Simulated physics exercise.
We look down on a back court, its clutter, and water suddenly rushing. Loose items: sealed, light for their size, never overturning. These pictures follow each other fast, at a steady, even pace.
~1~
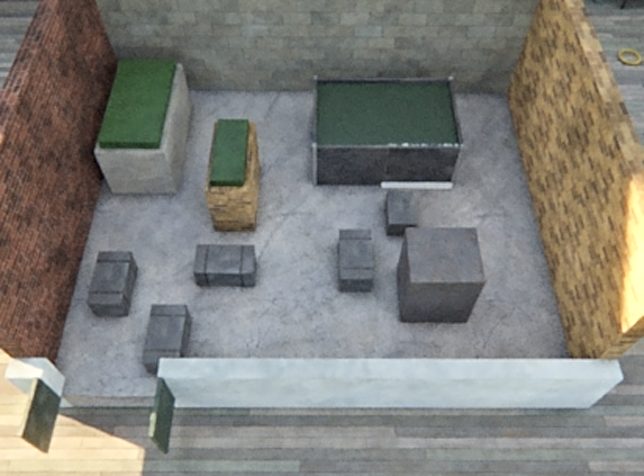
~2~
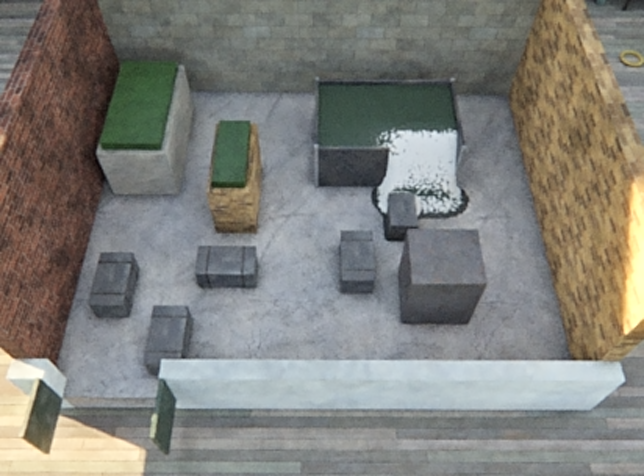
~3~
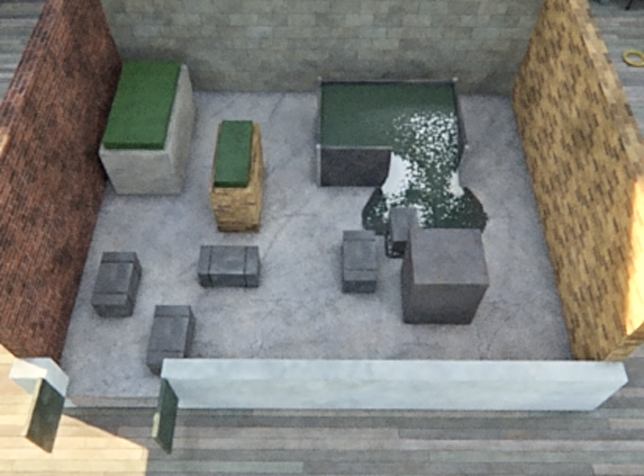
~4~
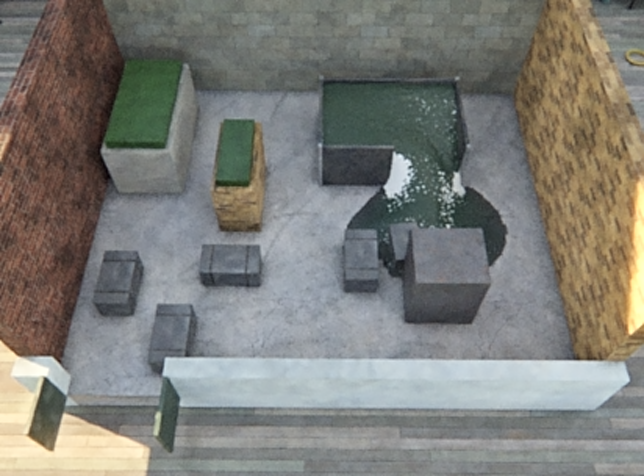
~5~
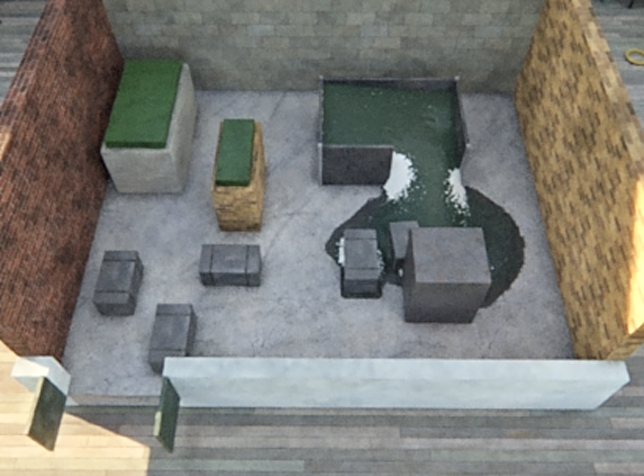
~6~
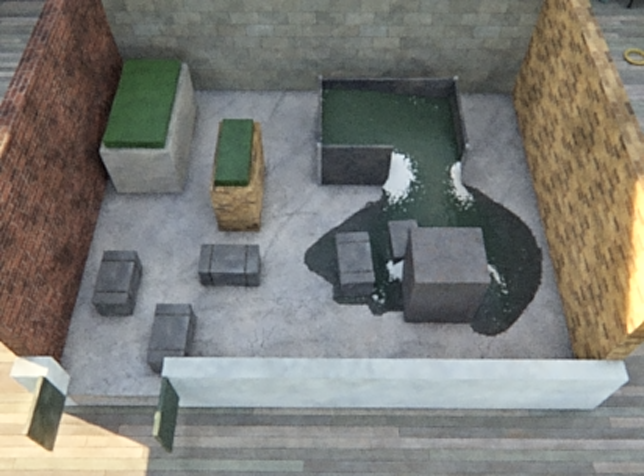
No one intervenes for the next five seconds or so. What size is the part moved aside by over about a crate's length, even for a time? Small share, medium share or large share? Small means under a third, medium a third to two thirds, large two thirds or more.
A large share.
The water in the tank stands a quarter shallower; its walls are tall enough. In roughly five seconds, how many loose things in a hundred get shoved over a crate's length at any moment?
I'd put it near 80 percent.
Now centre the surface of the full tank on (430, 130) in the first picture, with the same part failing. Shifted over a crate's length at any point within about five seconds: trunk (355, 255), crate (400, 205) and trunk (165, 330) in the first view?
The three, one by one: Past that mark, short of that and past that mark.
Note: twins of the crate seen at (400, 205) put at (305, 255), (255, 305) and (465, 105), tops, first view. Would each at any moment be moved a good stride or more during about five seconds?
Displaced, displaced, stays put.
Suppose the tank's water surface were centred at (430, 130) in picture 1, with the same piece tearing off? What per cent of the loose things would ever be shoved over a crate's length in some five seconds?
Estimate: Near 80 per cent of them.
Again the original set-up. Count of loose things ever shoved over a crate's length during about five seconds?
It comes out at 5.
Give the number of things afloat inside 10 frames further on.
1.
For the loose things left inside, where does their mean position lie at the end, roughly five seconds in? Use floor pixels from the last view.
(143, 271).
A moment on, 2 of 5 are well off their spots; 1 afloat.
Next, 2 of 5 are well off their spots; 1 afloat.
Later, 4 of 5 are well off their spots; 2 afloat.
In the end, 5 of 5 are well off their spots, and 5 have been at some point; 4 afloat.
